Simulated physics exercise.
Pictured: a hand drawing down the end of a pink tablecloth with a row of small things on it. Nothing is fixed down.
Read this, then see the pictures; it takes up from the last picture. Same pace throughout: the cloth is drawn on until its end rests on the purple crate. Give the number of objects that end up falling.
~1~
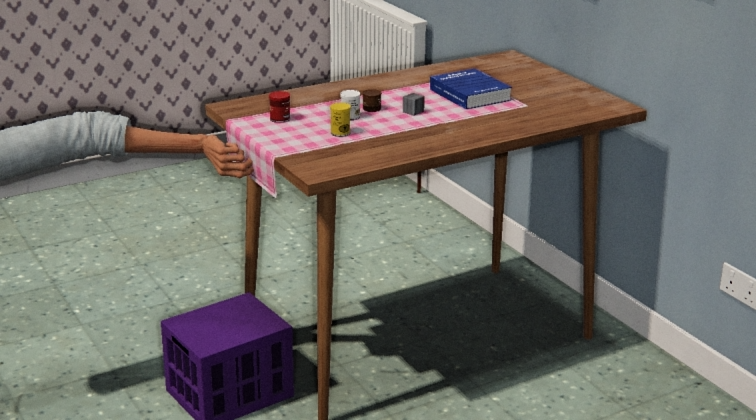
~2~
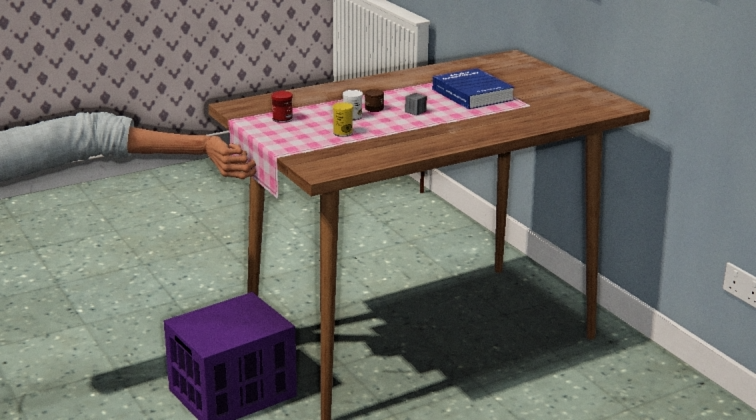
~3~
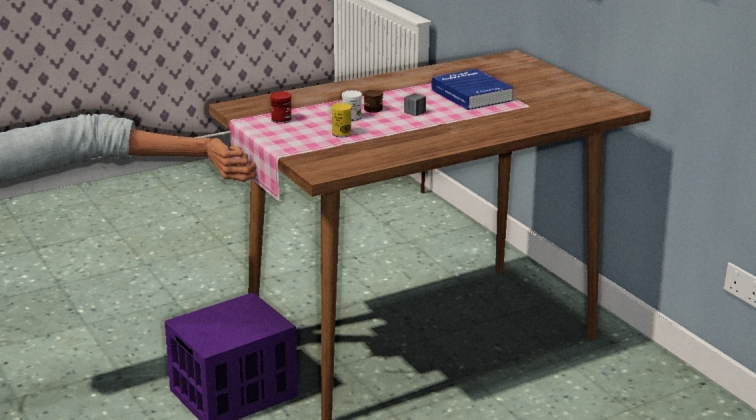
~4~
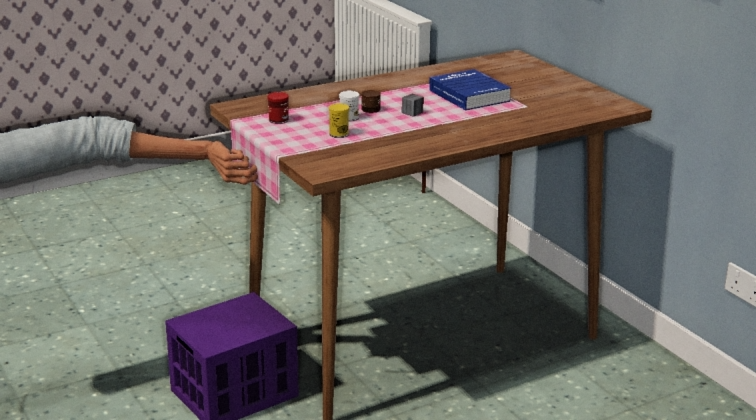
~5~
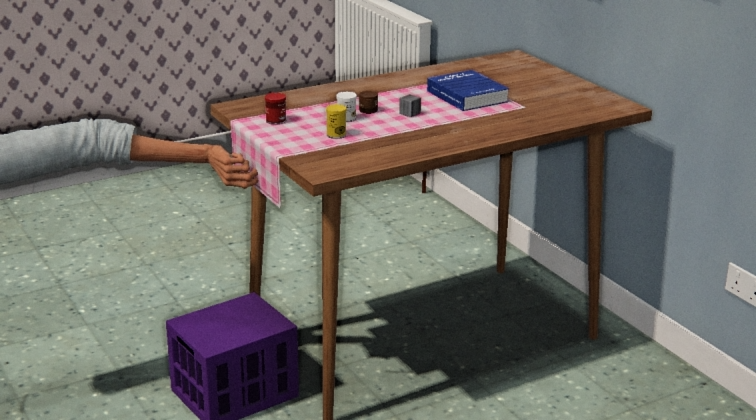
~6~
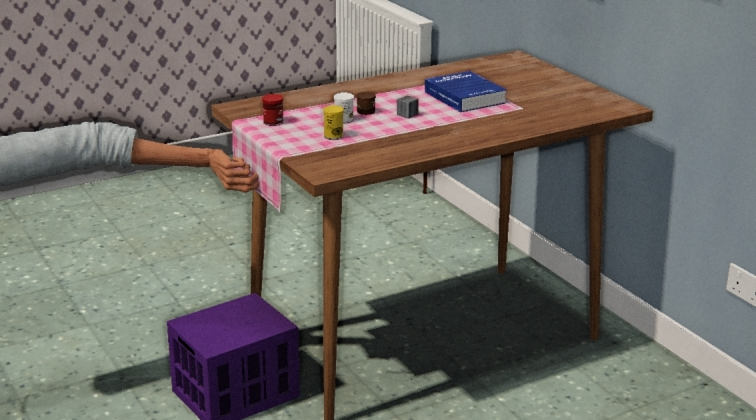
The number is four.
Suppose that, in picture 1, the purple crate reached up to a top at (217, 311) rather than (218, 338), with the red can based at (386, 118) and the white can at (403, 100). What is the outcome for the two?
Outcome for the red can: It stays. Outcome for the white can: It stays.
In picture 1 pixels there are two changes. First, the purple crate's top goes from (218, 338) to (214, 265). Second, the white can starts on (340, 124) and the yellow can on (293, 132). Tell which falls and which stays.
Result: White can still there, yellow can gone.
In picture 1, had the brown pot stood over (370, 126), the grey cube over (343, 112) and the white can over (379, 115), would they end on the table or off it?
The brown pot ends up off, the grey cube ends up off and the white can ends up off.
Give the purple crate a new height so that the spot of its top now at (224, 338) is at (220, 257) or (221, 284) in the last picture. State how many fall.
Respectively 1 and 2.
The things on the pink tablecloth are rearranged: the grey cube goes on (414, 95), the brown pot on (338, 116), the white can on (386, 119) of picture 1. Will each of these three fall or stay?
The grey cube would stay in place, the brown pot would end up off, the white can would end up off.
Soon after, hem near (257, 258); red can and yellow can gone.
Then, hem on the crate; red can, yellow can, white can and brown pot gone.
At rest, hem on the crate; red can, yellow can, white can and brown pot gone. The table loses four.
